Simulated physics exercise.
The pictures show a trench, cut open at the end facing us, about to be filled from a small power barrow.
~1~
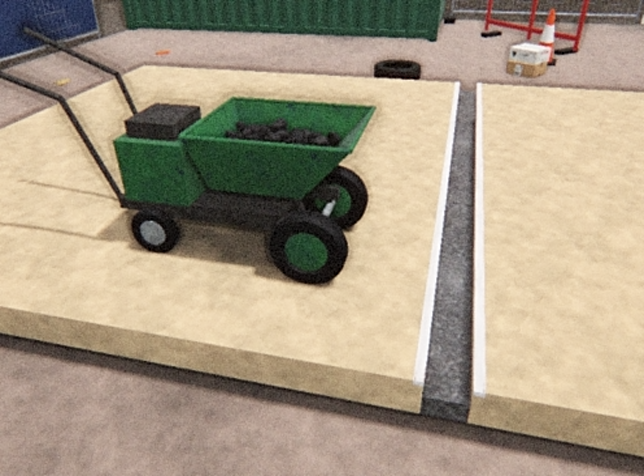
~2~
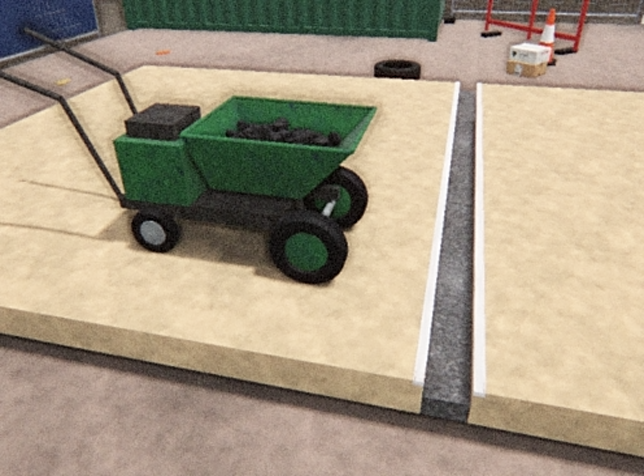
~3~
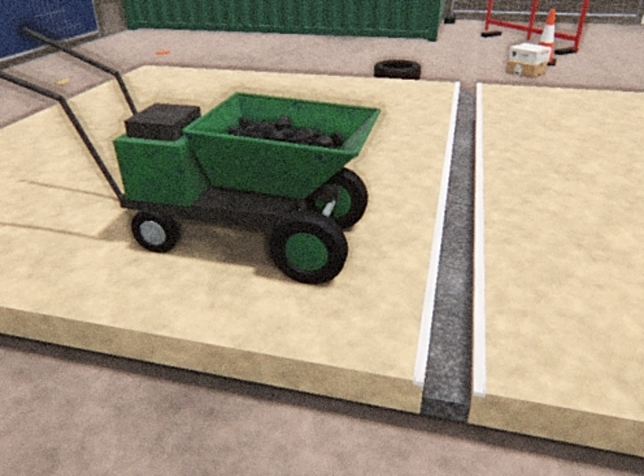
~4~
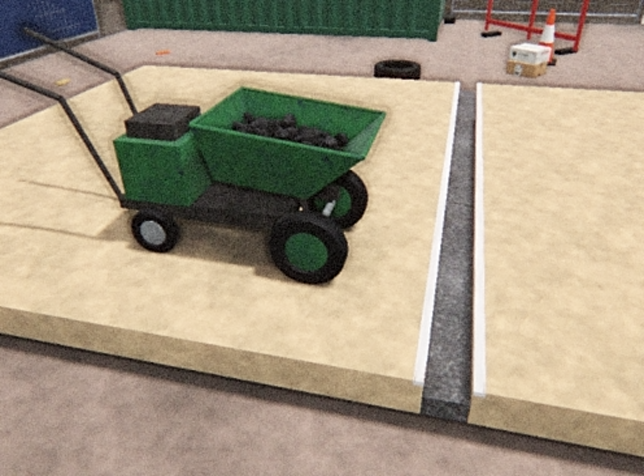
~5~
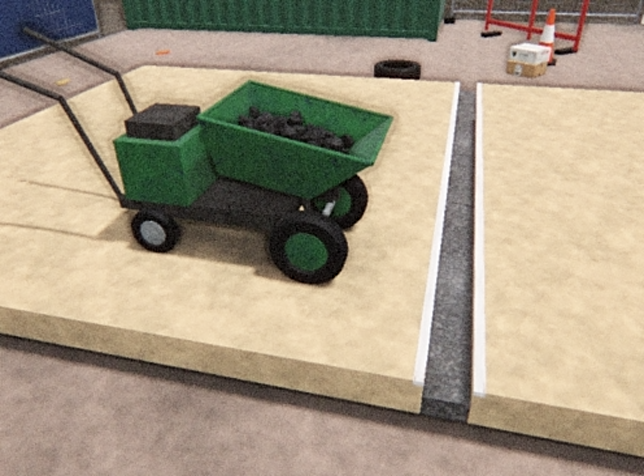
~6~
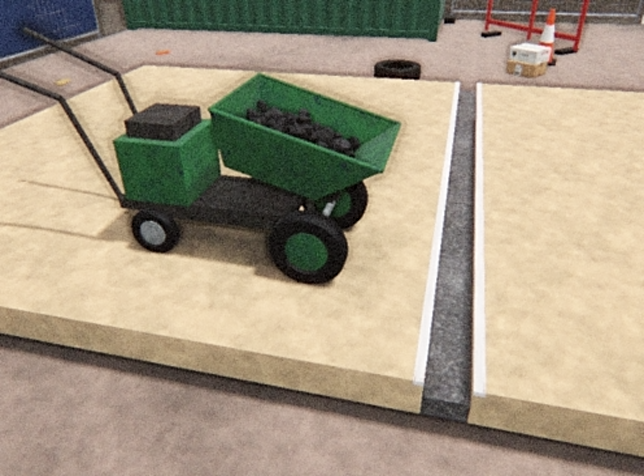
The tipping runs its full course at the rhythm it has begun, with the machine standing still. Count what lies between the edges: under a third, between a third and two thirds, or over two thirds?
The trench takes from one third to two thirds.
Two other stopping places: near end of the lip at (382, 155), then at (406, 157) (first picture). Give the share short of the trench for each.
First some 0, then 0 per cent.
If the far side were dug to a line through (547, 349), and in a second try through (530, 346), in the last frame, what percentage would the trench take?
First some 90, then 90 per cent.
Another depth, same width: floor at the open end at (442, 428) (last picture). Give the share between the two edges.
It comes to 90 per cent or so.
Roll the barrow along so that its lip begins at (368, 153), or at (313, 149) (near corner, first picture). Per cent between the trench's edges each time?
First some 50, then 50 per cent.
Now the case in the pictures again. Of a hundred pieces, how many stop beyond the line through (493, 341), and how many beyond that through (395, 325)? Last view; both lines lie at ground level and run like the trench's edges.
Near 10 % and 80 %.
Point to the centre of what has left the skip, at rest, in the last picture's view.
Around (458, 266).
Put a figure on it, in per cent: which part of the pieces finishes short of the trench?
Some 5 per cent.
Soon after the last picture, skip tipped steeply; all in the skip.
A little later, skip tipped right over; most in the skip; a stray few short of the trench; about a quarter in or heaped over the trench; a stray few falling.
Later still, skip tipped right over; about a quarter in the skip; a small part short of the trench; about half in or heaped over the trench; about a quarter beyond it.
At rest, skip tipped right over; about a quarter in the skip; a small part short of the trench; about half in or heaped over the trench; about a quarter beyond it.
